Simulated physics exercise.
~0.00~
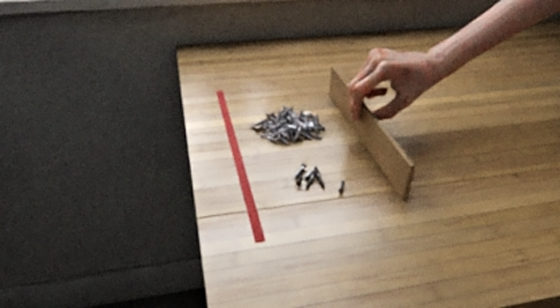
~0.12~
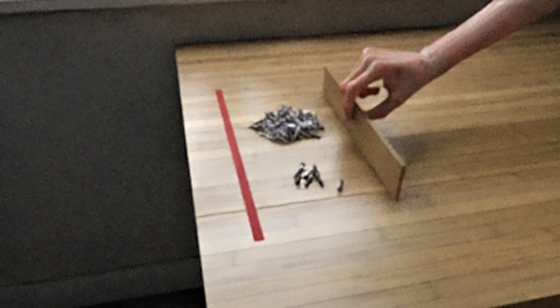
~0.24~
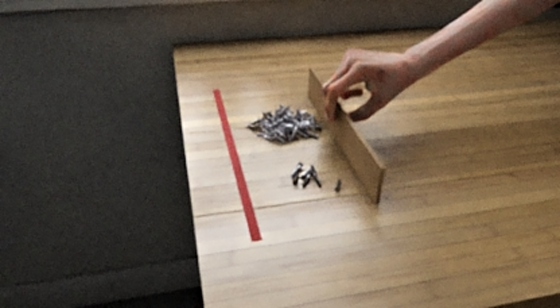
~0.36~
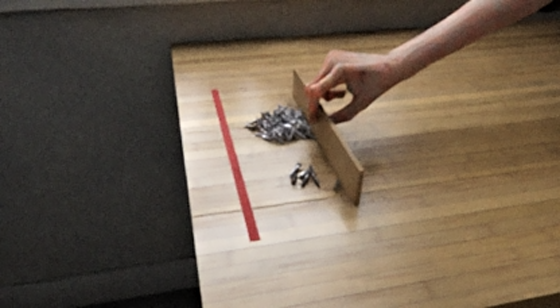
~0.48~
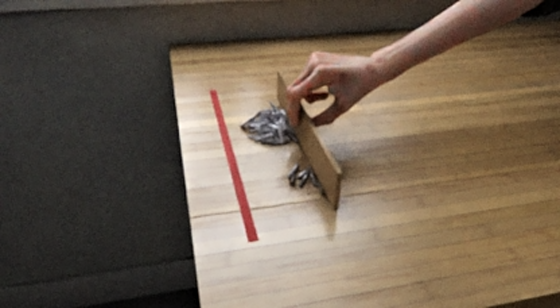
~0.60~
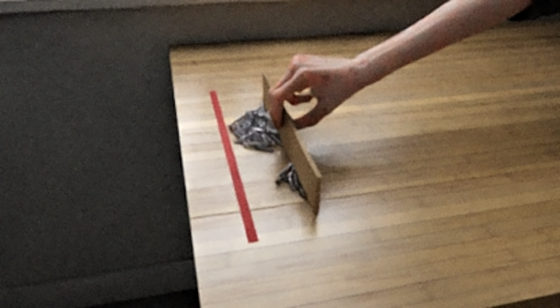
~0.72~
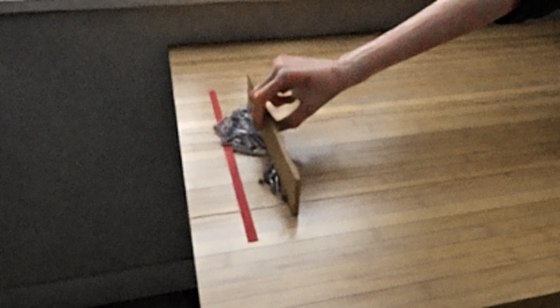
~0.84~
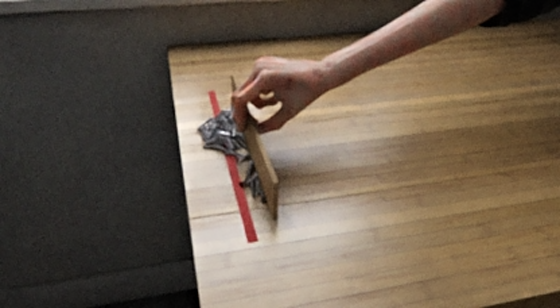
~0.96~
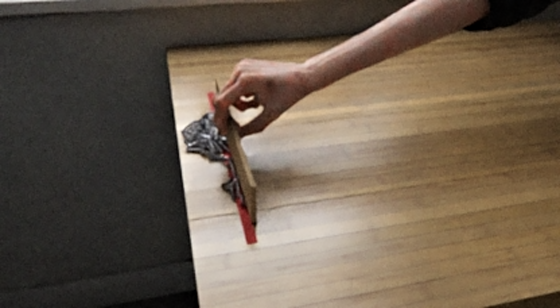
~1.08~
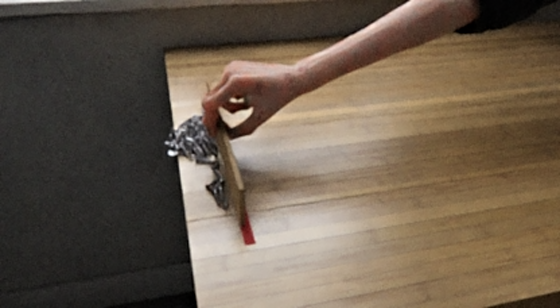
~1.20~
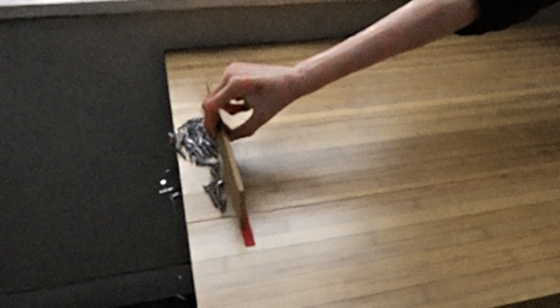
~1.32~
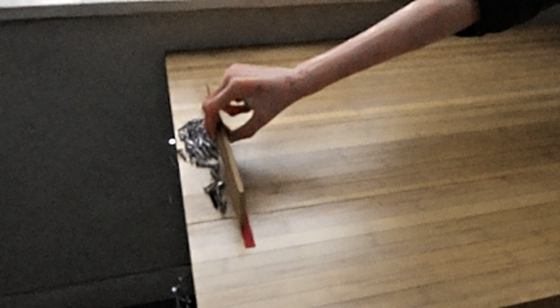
A hand reaches in from the upper right, holding an upright piece of brown card on a light wooden table, seen from above at an angle. To the left of the card lie a large heap of small, shiny grey metal pieces at the back and a smaller batch nearer the front, with a red tape line beyond them. The card slides left, gathers both batches and pushes them across the tape. It stops at the red line, and several pieces from the back heap drop over the left edge. The front batch stays on the table, along with most of the back heap.
